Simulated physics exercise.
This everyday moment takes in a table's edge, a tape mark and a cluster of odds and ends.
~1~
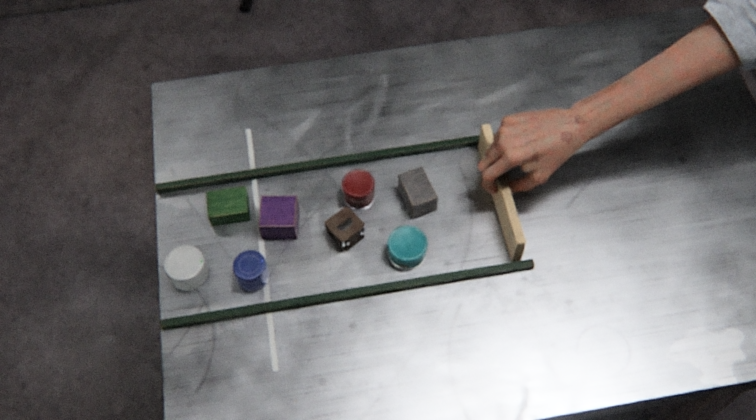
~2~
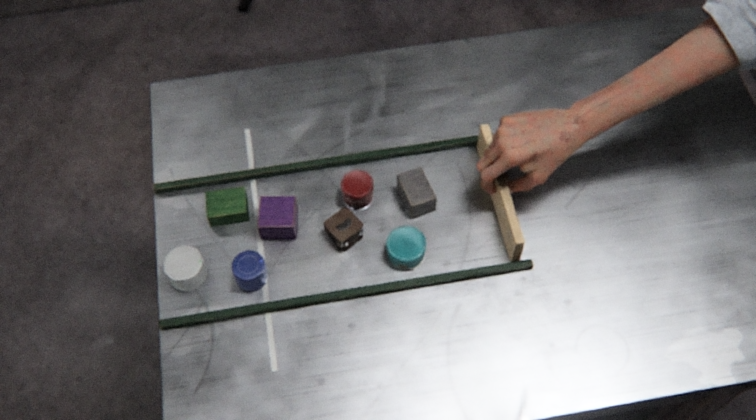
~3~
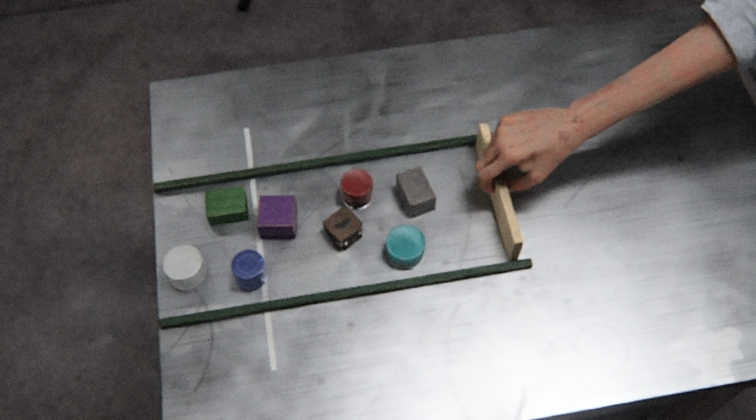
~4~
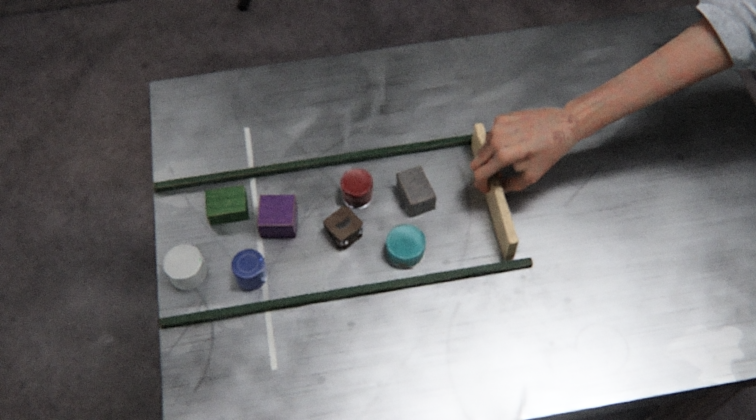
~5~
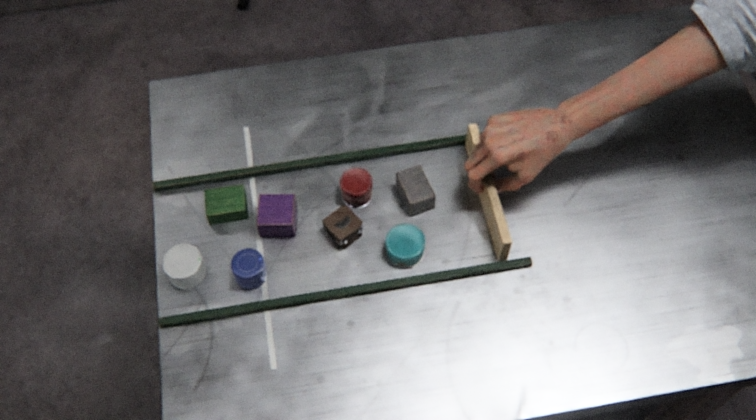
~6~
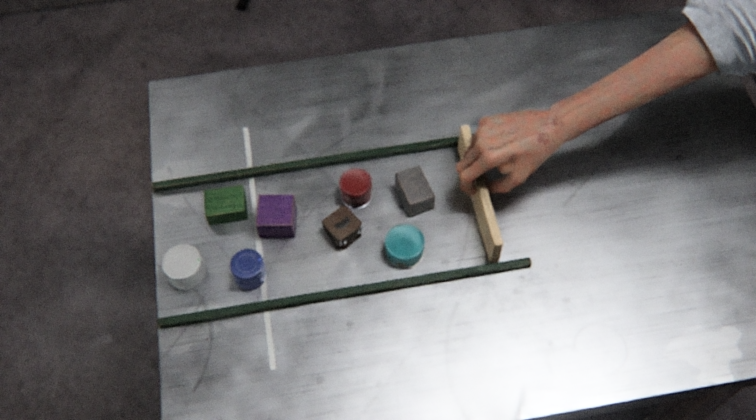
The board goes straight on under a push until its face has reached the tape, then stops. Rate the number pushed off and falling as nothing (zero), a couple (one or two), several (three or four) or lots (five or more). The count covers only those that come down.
It is nothing.
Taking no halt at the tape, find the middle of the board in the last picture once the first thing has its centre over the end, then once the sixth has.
First about (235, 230), next about (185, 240).
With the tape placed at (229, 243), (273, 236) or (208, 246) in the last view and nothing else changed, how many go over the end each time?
Counts per try: 2; 0; 2.
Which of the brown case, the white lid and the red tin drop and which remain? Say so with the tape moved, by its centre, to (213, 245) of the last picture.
The brown case stays put, the white lid topples down, the red tin stays put.
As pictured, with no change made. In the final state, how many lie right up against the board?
At rest, 2 are in contact.
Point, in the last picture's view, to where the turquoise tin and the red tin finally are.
In the last picture, roughly (242, 282) and (210, 205).
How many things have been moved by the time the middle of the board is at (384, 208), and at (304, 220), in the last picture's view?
One spot: 3. Other spot: 6.
Early on, none off yet; white lid at rest near (184, 267); green block at rest near (226, 205); blue lid at rest near (249, 270).
A while later, none off yet; white lid at rest near (184, 267); green block travelled a little near (207, 206); blue lid moving near (244, 270).
Finally, the number that fall off is zero.
